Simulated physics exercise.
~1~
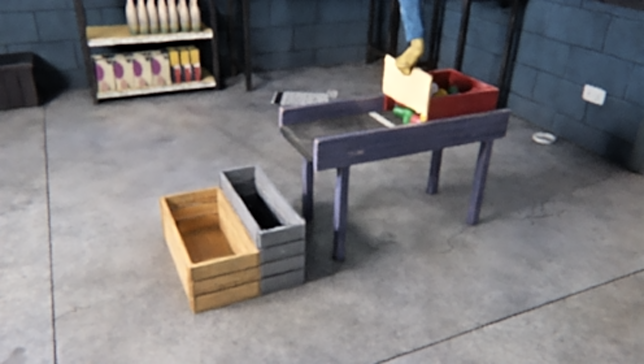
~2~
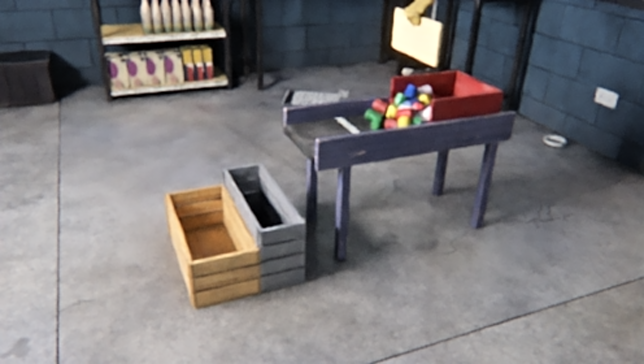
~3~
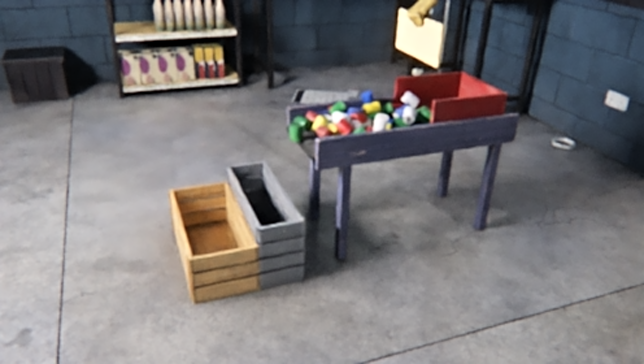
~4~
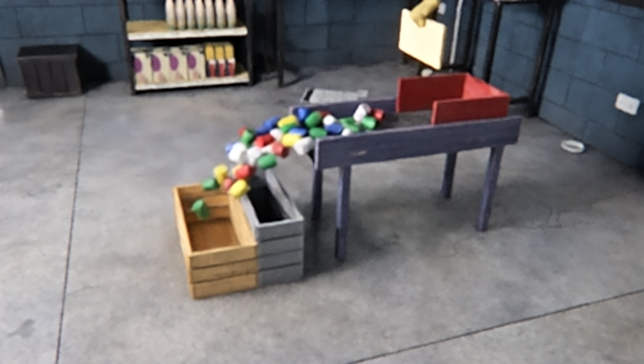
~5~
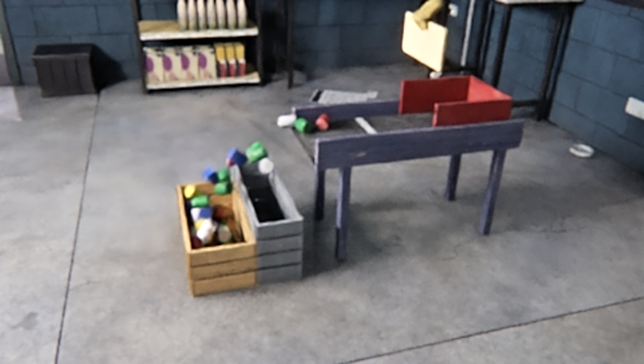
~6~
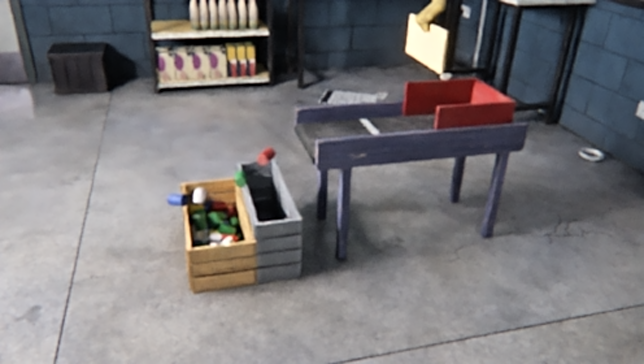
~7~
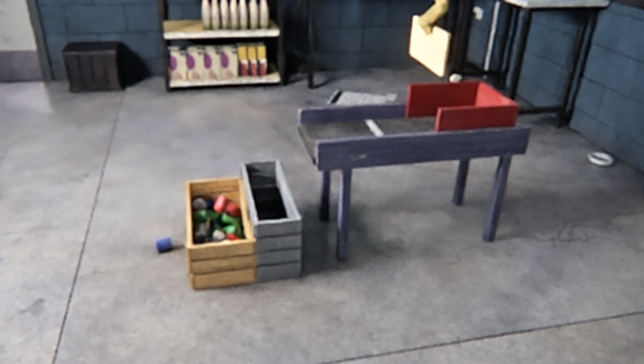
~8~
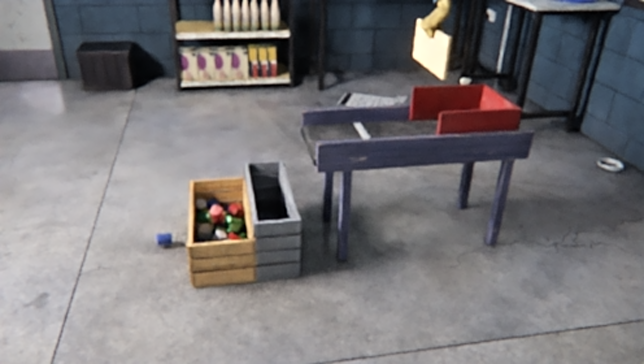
In a blue-walled workshop, colourful jars ride a belt leftward into a wooden tub, one landing outside.
